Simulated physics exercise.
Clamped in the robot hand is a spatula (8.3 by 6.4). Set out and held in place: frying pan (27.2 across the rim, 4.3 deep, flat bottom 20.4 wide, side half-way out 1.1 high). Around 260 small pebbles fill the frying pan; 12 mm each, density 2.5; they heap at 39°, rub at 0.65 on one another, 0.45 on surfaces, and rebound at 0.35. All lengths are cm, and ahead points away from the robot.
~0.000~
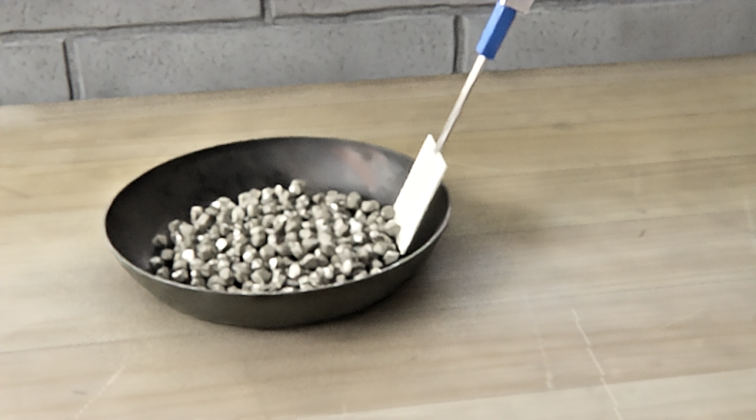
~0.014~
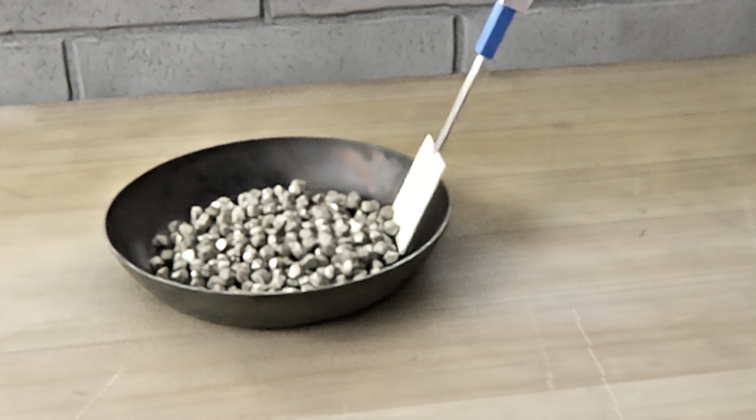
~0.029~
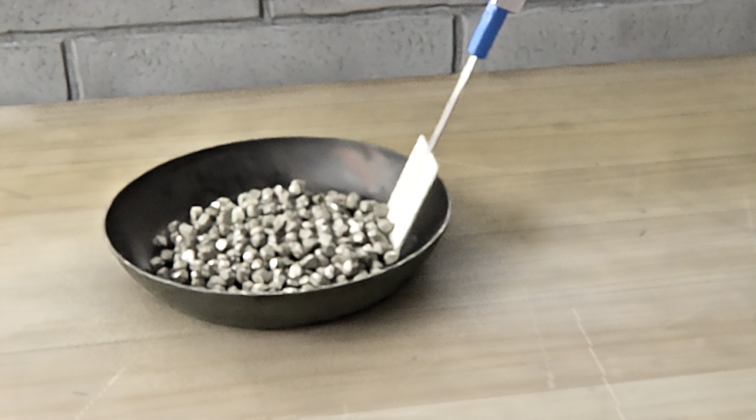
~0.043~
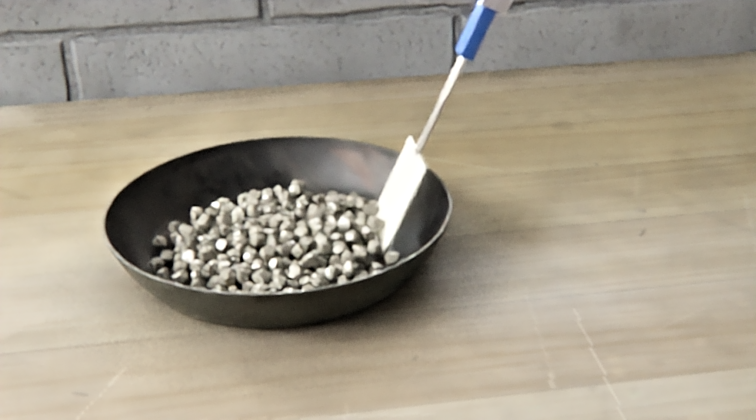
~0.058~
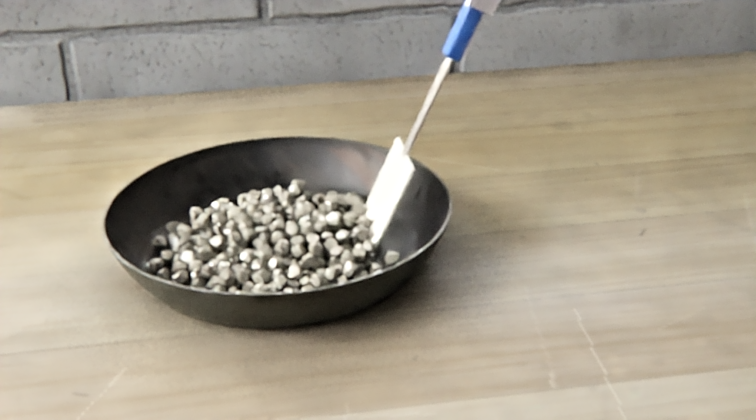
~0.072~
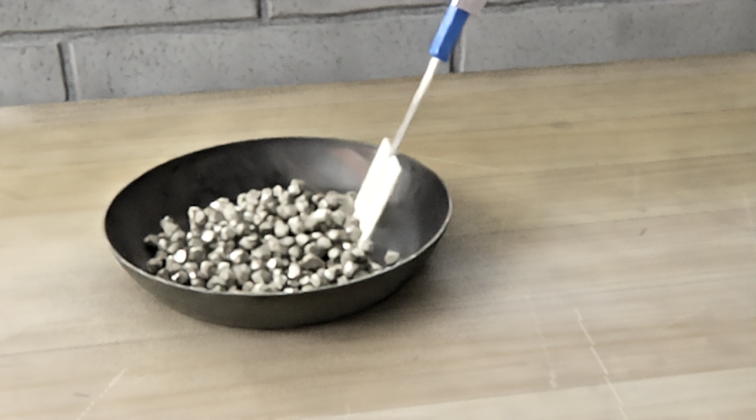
On a wooden tabletop, a spatula pushes slowly leftward into small pebbles in a frying pan.
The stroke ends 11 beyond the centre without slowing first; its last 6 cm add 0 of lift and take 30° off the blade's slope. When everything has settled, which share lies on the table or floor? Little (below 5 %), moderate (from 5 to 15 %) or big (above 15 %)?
Answer: Moderate; from 5 to 15 % of the small pebbles finish on the table or floor.
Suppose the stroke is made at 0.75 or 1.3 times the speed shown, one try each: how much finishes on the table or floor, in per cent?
Some 5 and 15 per cent.
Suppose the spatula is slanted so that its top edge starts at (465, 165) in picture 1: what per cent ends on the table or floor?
Some 5 per cent.
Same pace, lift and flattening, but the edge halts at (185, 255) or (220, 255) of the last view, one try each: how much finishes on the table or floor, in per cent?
Some 0 and 0 per cent.
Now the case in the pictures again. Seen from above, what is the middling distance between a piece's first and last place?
About 4 cm.
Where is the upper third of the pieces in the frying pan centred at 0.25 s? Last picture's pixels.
Near (148, 233).
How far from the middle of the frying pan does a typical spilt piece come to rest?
Some 20 cm.
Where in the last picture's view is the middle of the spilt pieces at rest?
At about (47, 260).
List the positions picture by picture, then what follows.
The first frame shows spatula top edge at (438, 150), sloping 65°; upper third of the load around (282, 233), from x 155 to 395, top at y 185; 265 in the frying pan.
The second frame shows spatula top edge at (437, 150), sloping 65°; upper third of the load around (282, 233), from x 155 to 390, top at y 185.
The third frame shows spatula top edge at (430, 150), sloping 65°; upper third of the load around (282, 233), from x 155 to 390, top at y 185.
The fourth frame shows spatula top edge at (418, 151), sloping 65°; upper third of the load around (285, 232), from x 155 to 390, top at y 185.
The fifth frame shows spatula top edge at (406, 152), sloping 65°; upper third of the load around (278, 229), from x 155 to 390, top at y 185.
The sixth frame shows spatula top edge at (393, 153), sloping 65°; upper third of the load around (271, 229), from x 155 to 390, top at y 185; 265 in the frying pan.
By 0.16 s, sloping 65°, highest piece 5 above the table; 265 in the frying pan.
By 0.25 s, sloping 57°, highest piece 7 above the table; 260 in the frying pan, 5 on the blade or in flight.
By 0.49 s, sloping 35°, highest piece 6 above the table; 238 in the frying pan, 27 on the table or floor.
By 1.54 s, sloping 35°, highest piece 5 above the table; 237 in the frying pan, 28 on the table or floor.
Final count, 237 in the frying pan, 28 on the table or floor. That is 11 % on the table or floor.
